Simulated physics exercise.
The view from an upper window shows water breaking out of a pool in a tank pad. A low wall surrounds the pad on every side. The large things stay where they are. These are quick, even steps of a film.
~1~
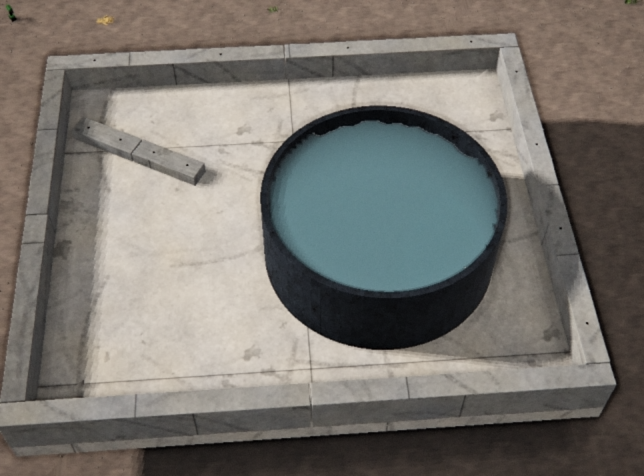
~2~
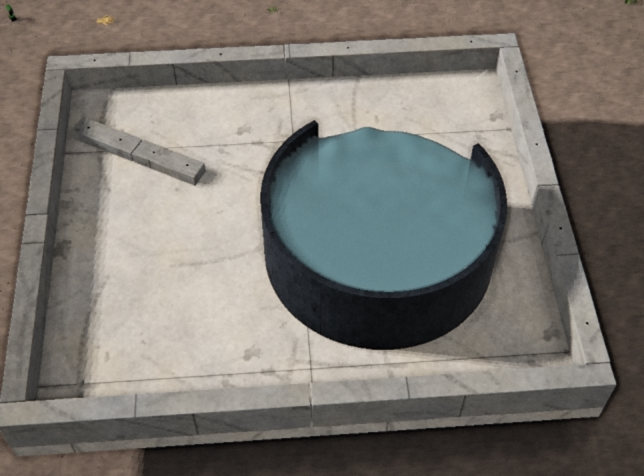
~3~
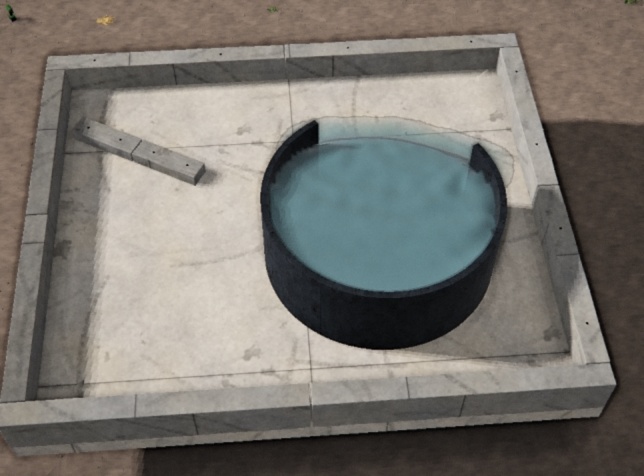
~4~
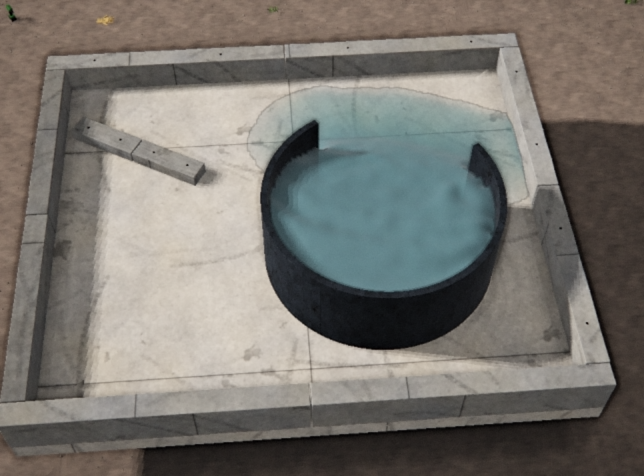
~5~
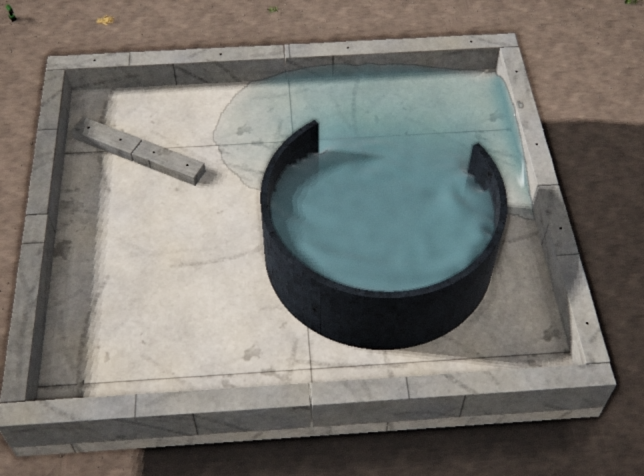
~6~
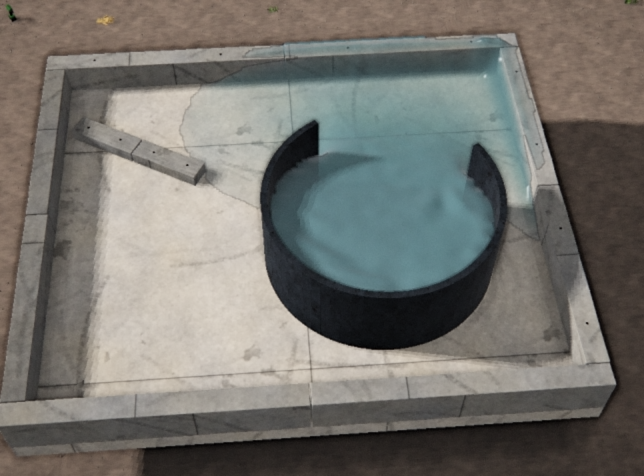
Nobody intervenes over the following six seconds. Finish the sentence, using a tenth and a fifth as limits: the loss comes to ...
The loss comes to between a tenth and a fifth.
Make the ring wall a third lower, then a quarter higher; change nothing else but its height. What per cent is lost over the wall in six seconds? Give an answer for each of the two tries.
First try 30 per cent, second try 6 per cent.
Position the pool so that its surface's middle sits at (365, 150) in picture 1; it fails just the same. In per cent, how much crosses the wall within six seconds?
Result: Around 18 %.
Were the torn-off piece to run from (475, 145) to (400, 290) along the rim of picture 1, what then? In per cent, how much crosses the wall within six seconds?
About 22 %.
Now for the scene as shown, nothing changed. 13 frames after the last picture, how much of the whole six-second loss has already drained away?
It would be around 90 %.
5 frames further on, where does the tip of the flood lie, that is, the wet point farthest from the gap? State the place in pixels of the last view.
The wet point farthest out is around (73, 91).
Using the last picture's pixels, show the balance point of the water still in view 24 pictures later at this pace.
It is around (315, 184).
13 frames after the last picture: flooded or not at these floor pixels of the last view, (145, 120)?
At that place: Covered.
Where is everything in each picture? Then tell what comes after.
In the first frame, still water in the pool at (383, 199).
In the second frame, water pours out on the pool's far side and has run to a hidden place.
In the third frame, water pours out on the pool's far side and has run to a hidden place.
In the fourth frame, water pours out on the pool's far side and has run to (268, 117).
In the fifth frame, the front is at (247, 93), out from the gap on the pool's far side.
In the sixth frame, the front is at (212, 84), out from the gap on the pool's far side.
A moment on, water covers 35 % of the floor; the low wall has let 1 % over.
Next, water covers 35 % of the floor; the low wall has let 3 % over.
Then, water covers 50 % of the floor; the low wall has let 12 % over.
Later, water covers 75 % of the floor; the low wall has let 13 % over.
In the end, water covers 80 % of the floor; the low wall has let 13 % over.
